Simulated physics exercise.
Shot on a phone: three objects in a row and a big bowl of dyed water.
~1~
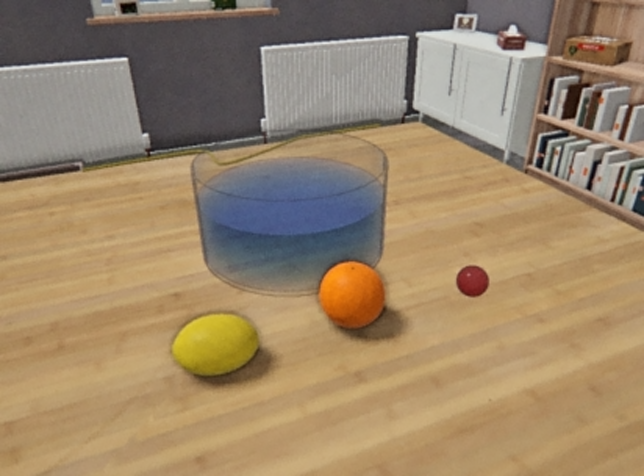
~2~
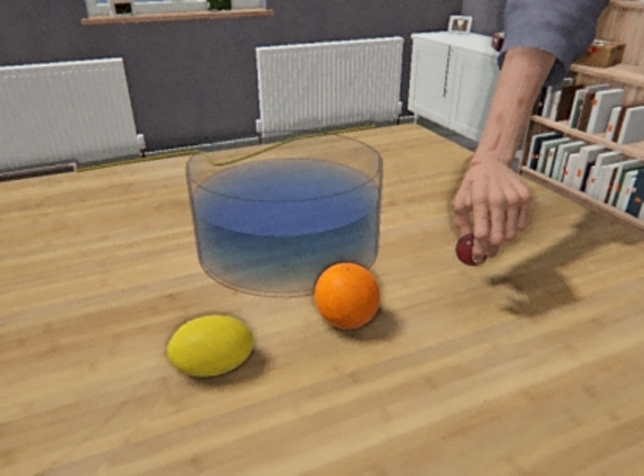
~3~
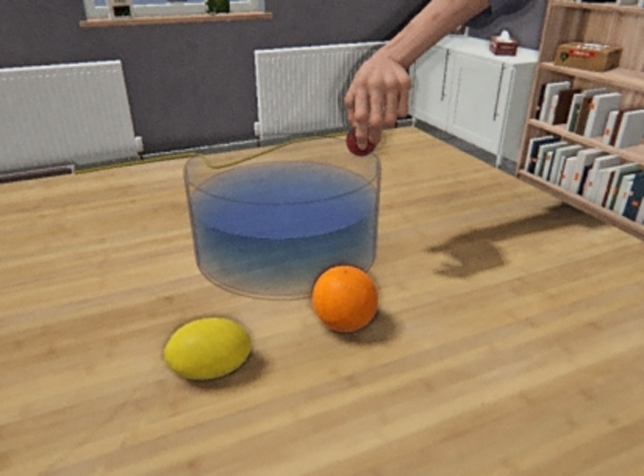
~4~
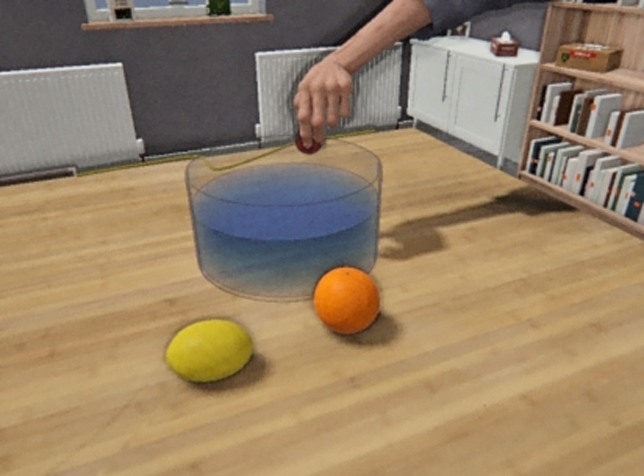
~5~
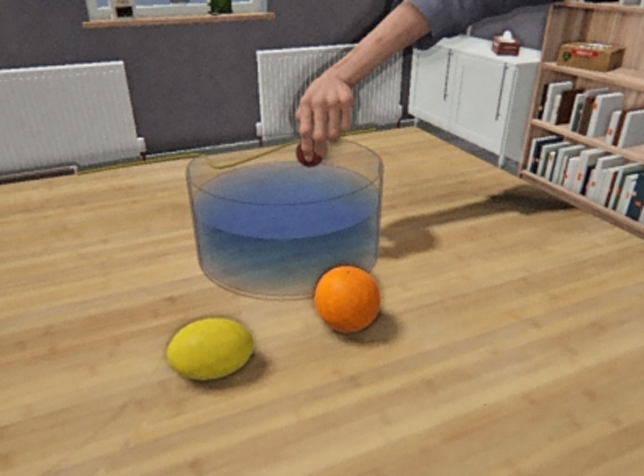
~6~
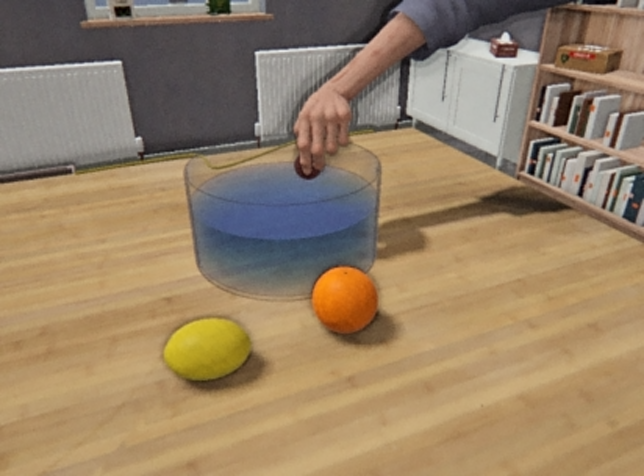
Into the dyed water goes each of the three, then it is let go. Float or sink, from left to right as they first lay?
Afloat; afloat; under.
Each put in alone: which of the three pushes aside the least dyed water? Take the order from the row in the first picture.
Go with the piece on the far right.
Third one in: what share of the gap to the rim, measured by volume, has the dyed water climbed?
Close to 16 percent of that free room.
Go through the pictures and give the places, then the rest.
In the first frame, the row from the left; lemon (217, 344); orange (352, 295); glass marble (472, 281).
In the second frame, a hand picks up the glass marble; glass marble (472, 250); orange (347, 296).
In the third frame, it is carried over; glass marble (362, 140); lemon (209, 348).
In the fourth frame, it is above the big bowl; glass marble (309, 139); orange (347, 300).
In the fifth frame, it comes down; glass marble (310, 153); lemon (211, 348).
In the sixth frame, it is just over the surface; lemon (209, 348); orange (345, 300); glass marble (308, 166).
Soon after, the glass marble goes to the bottom.
Later, the orange floats.
In the end, the lemon floats; afloat, lemon and orange.
